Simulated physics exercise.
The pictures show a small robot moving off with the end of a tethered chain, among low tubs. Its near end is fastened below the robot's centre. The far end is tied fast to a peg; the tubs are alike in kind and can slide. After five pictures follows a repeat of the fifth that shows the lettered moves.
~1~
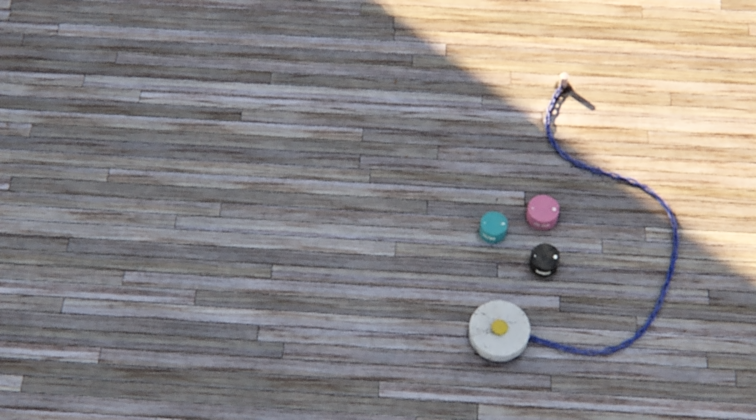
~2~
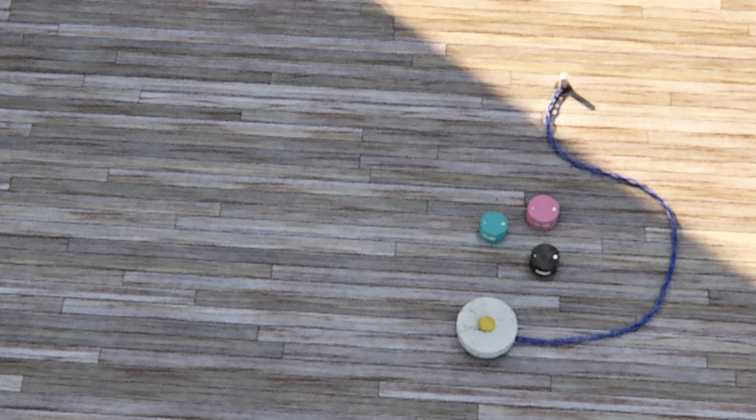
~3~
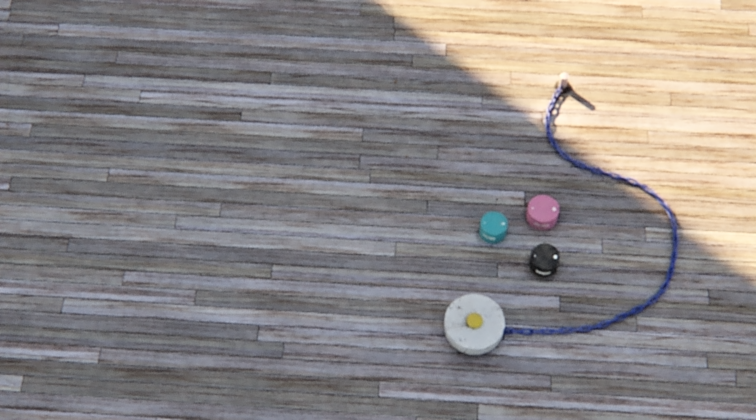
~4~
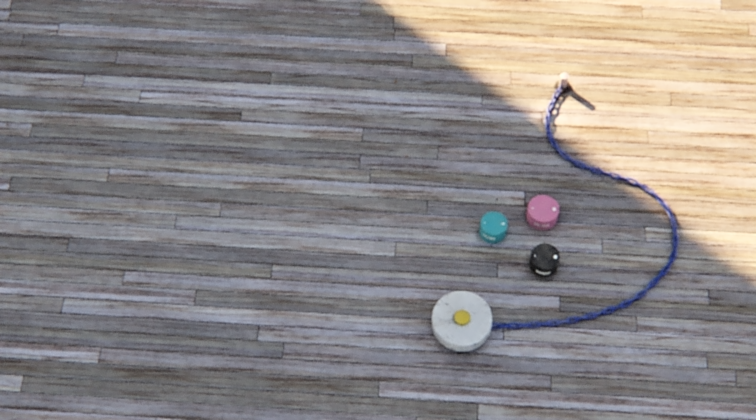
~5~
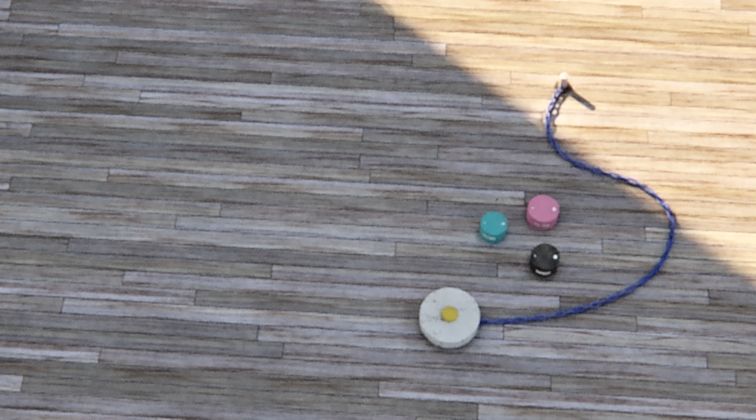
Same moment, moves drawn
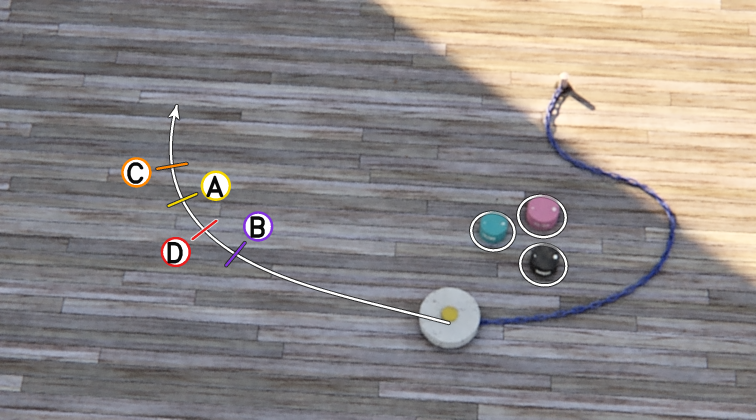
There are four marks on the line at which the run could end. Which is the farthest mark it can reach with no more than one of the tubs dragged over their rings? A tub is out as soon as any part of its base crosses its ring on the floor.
The limit holds up to B.
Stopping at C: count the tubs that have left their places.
Three.
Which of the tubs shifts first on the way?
The black tub.
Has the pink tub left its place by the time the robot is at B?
By then, no.
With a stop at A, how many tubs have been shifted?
Three.
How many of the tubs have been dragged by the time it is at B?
One.
On the copy, A at (183, 200); B at (235, 254); C at (172, 166); D at (204, 230); the route from (449, 323) via (239, 256) to (177, 106).
On B. First, robot (370, 299).
Then, robot (294, 276).
Finally, robot (234, 249); black tub (521, 240); one over the rings.
By contrast, A has three over the rings; C has three over the rings; D has three over the rings.
